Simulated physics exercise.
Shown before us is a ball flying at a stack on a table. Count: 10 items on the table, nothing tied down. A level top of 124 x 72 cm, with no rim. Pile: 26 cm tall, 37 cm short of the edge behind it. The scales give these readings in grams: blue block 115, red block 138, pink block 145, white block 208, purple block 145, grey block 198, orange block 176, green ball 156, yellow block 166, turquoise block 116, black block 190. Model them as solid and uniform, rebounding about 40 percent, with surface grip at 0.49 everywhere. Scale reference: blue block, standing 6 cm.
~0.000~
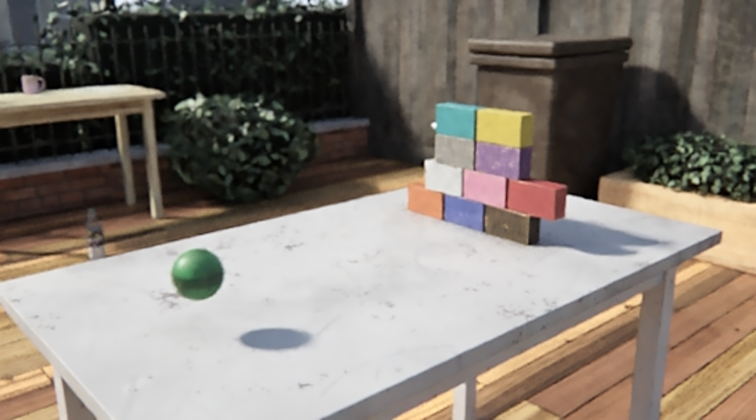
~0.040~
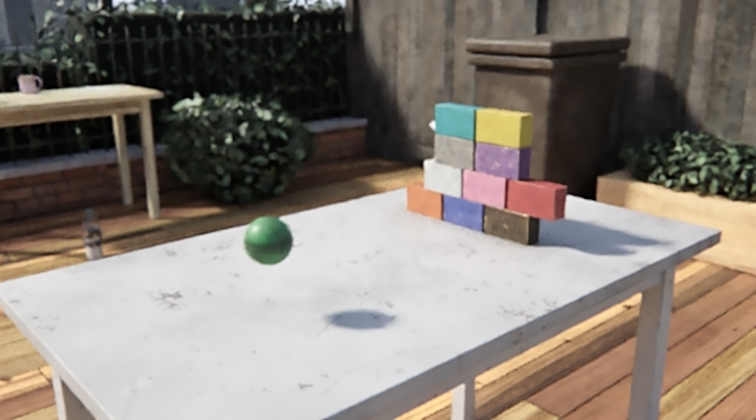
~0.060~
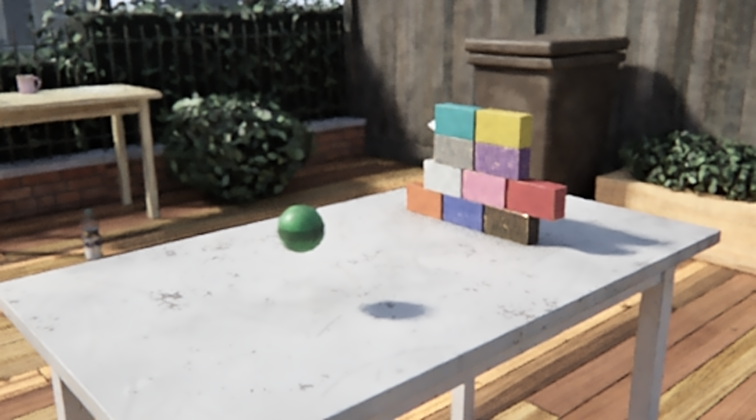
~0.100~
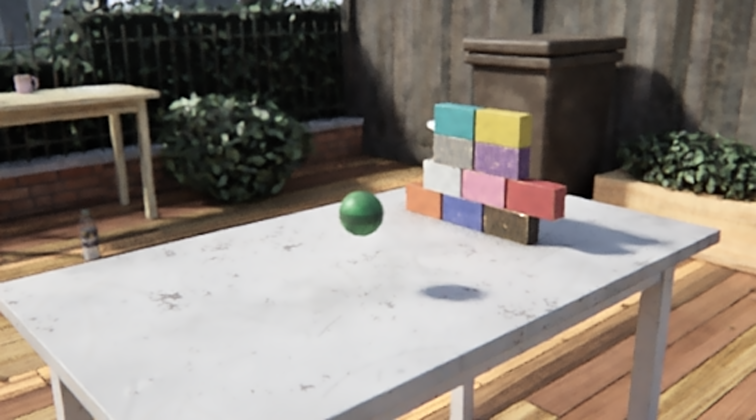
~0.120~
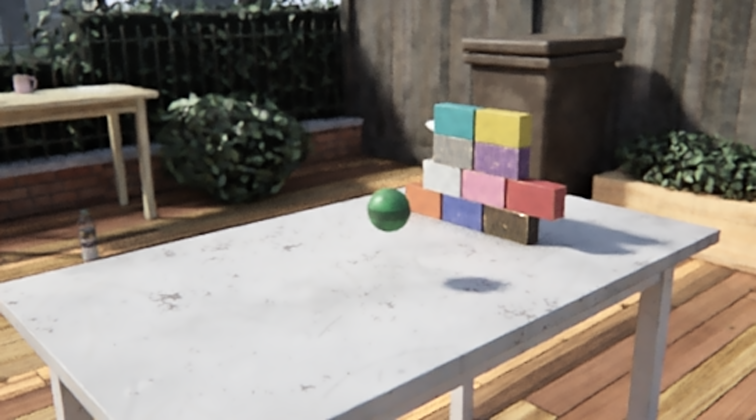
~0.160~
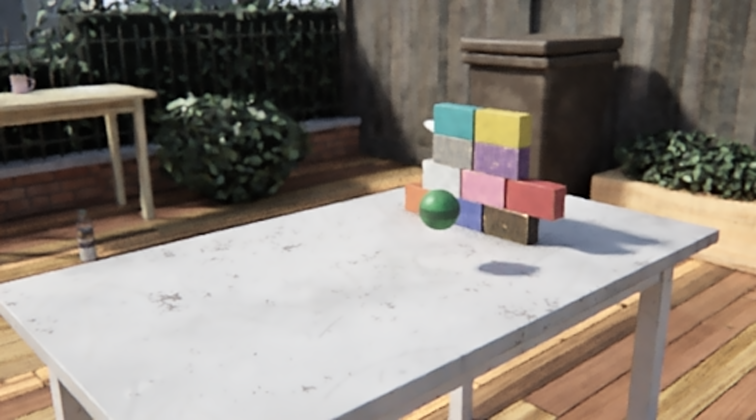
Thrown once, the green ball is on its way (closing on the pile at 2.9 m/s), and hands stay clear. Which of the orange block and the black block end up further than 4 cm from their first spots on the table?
The orange block stays near its start. The black block is displaced.
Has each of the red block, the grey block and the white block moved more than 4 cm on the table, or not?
Well, the red block winds up somewhere else; the grey block remains where it was; and the white block remains where it was.
By 0.26 s, green ball near (515, 226); black block 4 cm from its spot near (522, 218); red block tilted 6°.
By 0.36 s, green ball near (525, 229); black block 9 cm from its spot near (525, 212); red block tilted 19°.
By 0.46 s, green ball near (529, 229); black block 9 cm from its spot near (525, 212); red block tilted 29°.
When it is over (1.0 s), lying over on the table, red block; not toppled but over 4 cm from the start, black block; the other 8 within 4 cm of the start. End places, in pixels of the last picture, orange block near (428, 200), black block near (525, 212).
